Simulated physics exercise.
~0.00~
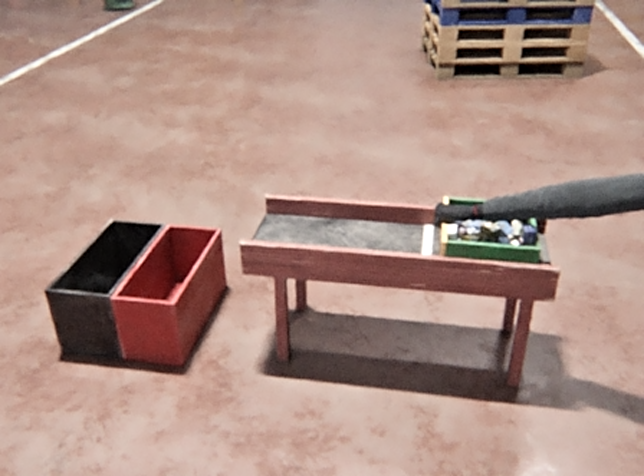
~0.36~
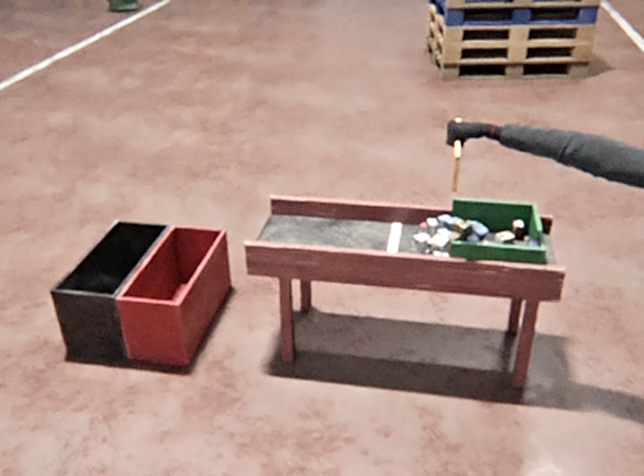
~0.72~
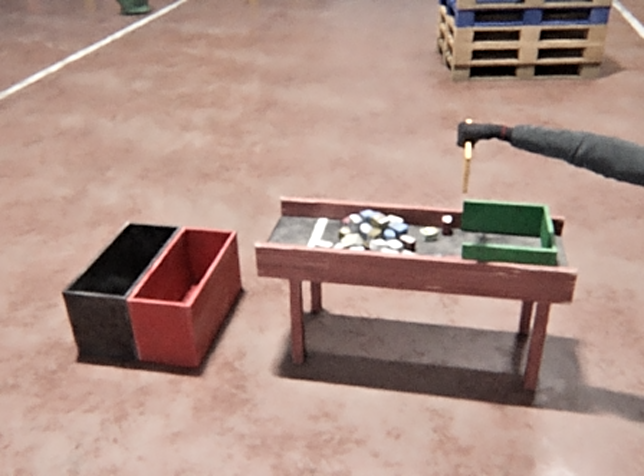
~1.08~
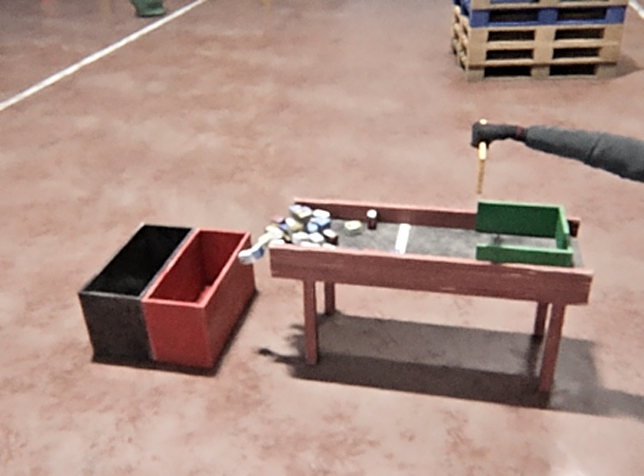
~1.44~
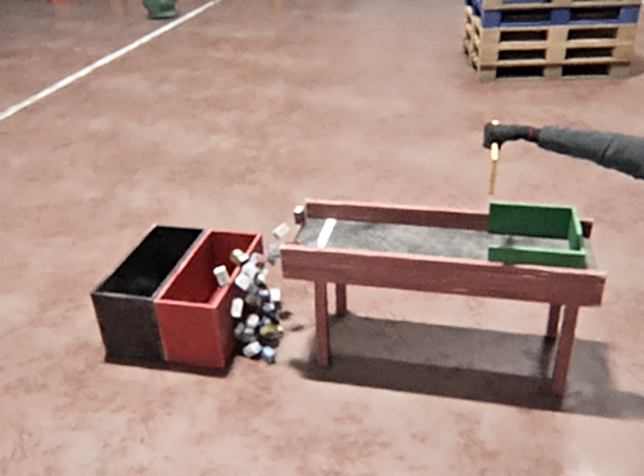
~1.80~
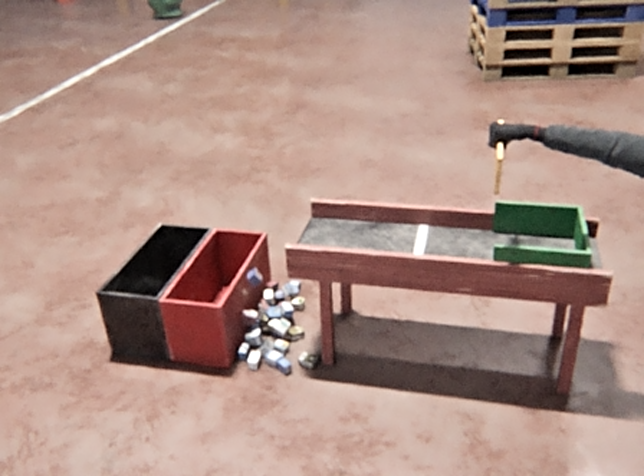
On a reddish concrete floor, a gloved hand lifted the gate of a green pen, and a belt carried a heap of small cartons left and off its end, where most tumbled to the ground just short of the red box.
